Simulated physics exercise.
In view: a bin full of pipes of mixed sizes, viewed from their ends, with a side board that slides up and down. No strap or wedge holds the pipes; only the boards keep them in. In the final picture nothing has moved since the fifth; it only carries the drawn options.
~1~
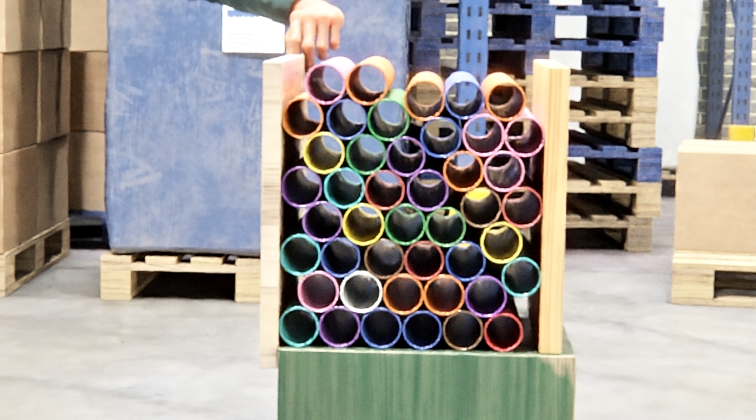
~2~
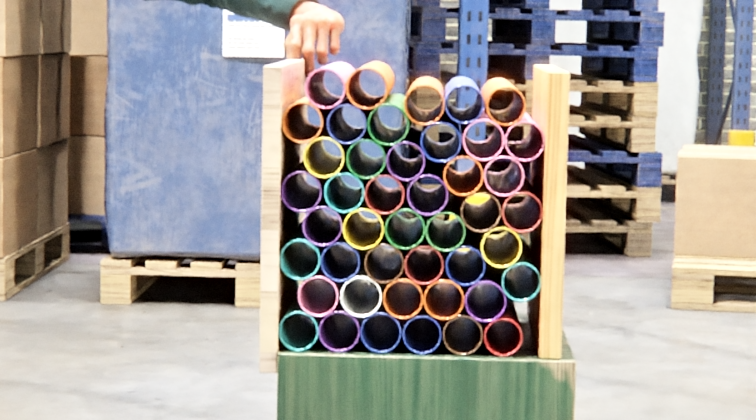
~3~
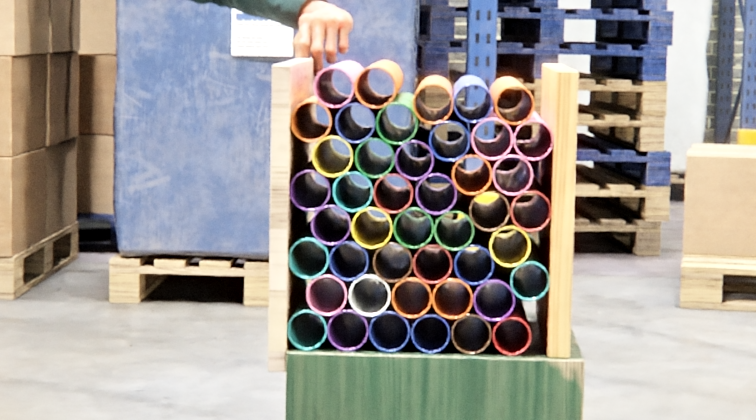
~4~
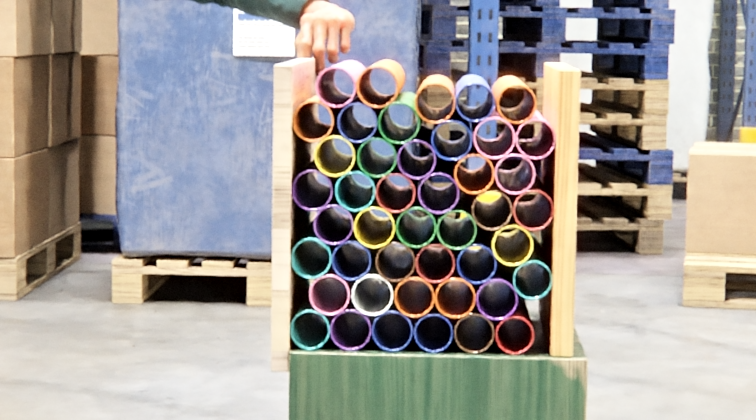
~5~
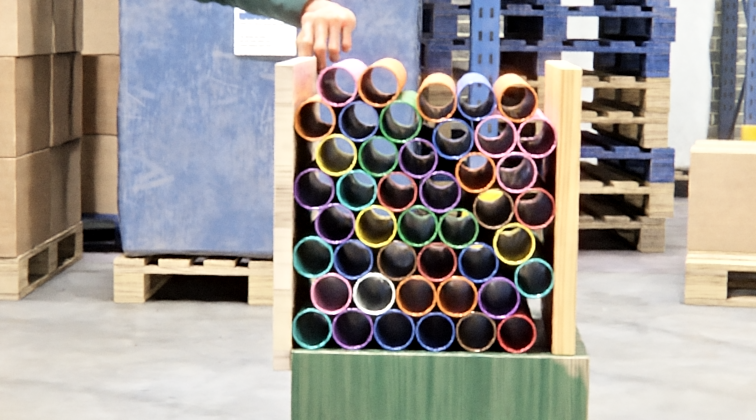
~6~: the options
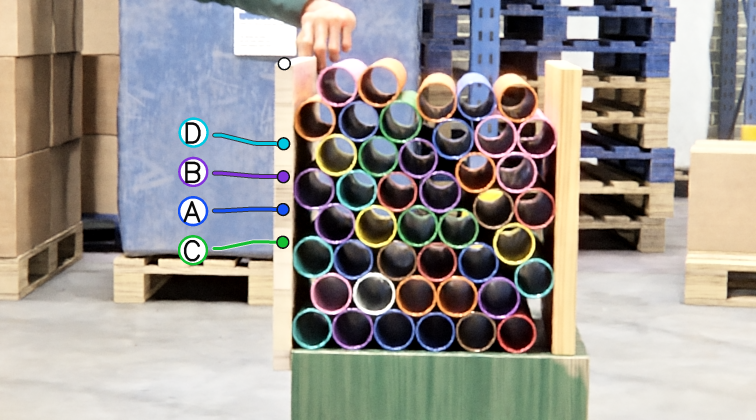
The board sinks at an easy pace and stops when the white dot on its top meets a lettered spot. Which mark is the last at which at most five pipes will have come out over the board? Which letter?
Mark A is as low as it can go.
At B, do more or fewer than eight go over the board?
It loses fewer than eight.
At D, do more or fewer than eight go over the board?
At D, fewer than eight.
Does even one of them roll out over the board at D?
No.
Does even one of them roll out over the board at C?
At C: Yes.
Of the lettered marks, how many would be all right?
The number is three.
On the marked copy, A at (283, 209); B at (283, 177); C at (283, 242); D at (284, 144); the white dot at (284, 64).
Taking A. A third of the way, top of the board (293, 130).
Two thirds of the way, top of the board (292, 204).
When it is over, top of the board (292, 209), two out over the board.
As for the rest, B two out over the board; C six out over the board; D none out over the board.
